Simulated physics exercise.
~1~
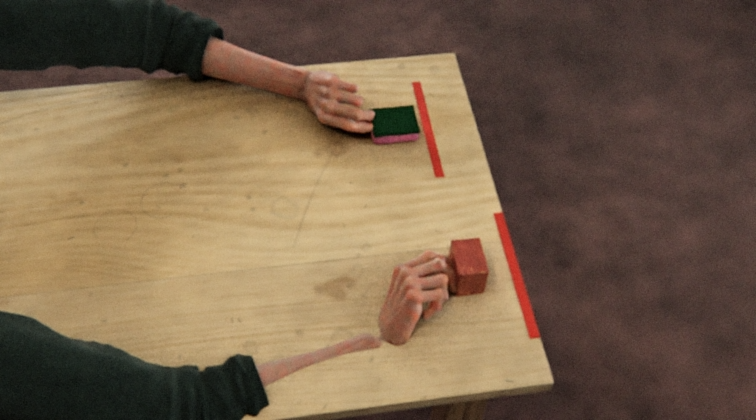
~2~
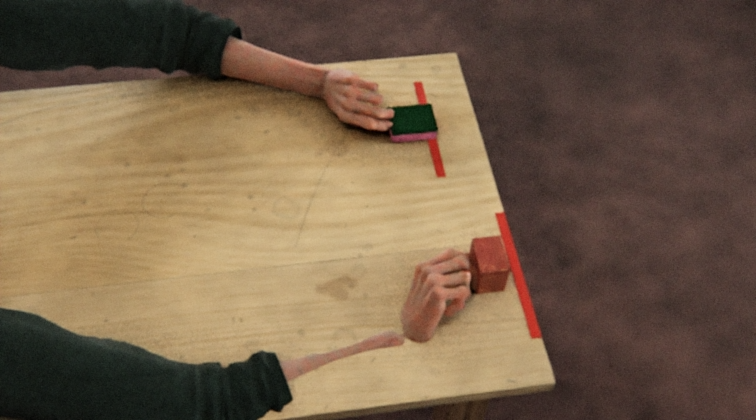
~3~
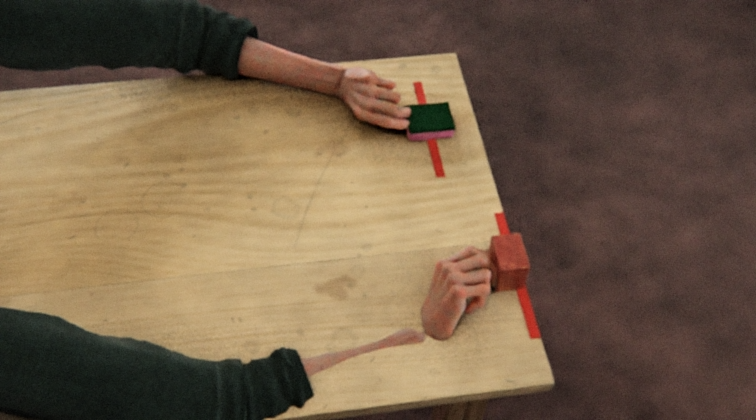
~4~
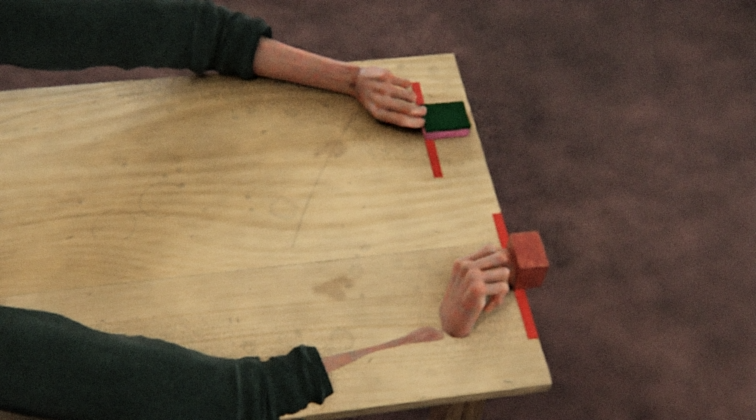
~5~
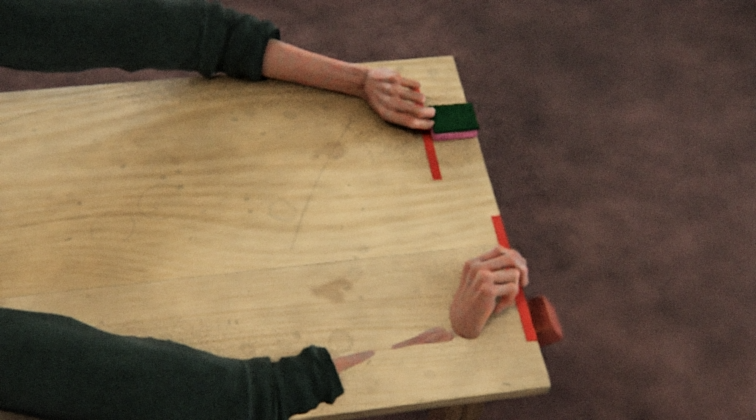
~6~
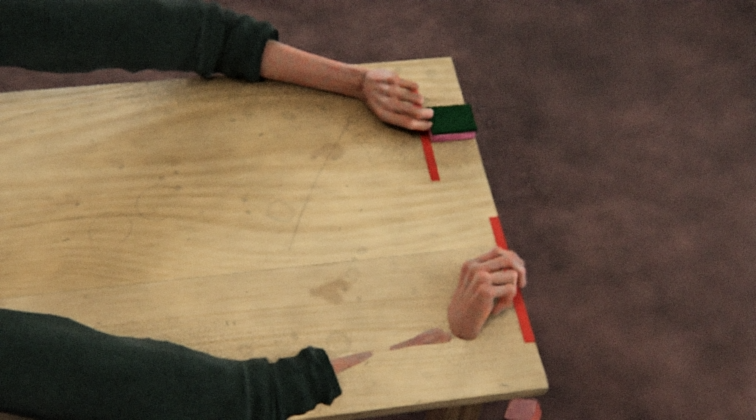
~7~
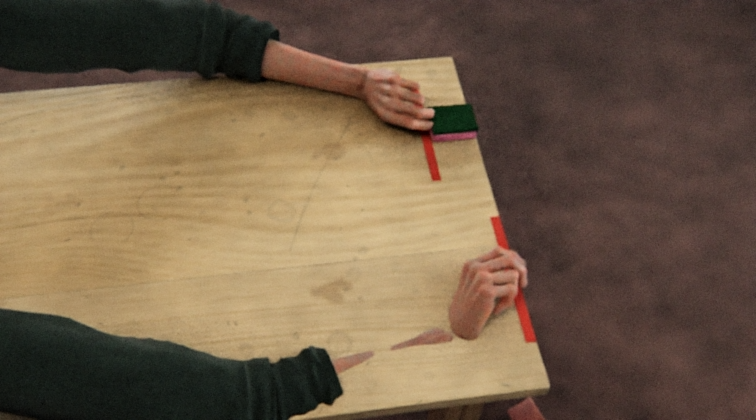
On a pale wooden table above a brownish floor, seen from above by a slightly swaying camera, two strips of red tape lie near the right edge. Two dark-sleeved arms reach in from the left, the far hand behind a pink sponge with a dark green top and the near hand behind a red block. Both hands push rightward, sliding the objects onto and past the tape. The red block tips over the edge and drops beside the table, while the hands stop near the tape. The block ends below the near corner, and the sponge stays on the tabletop at the edge.
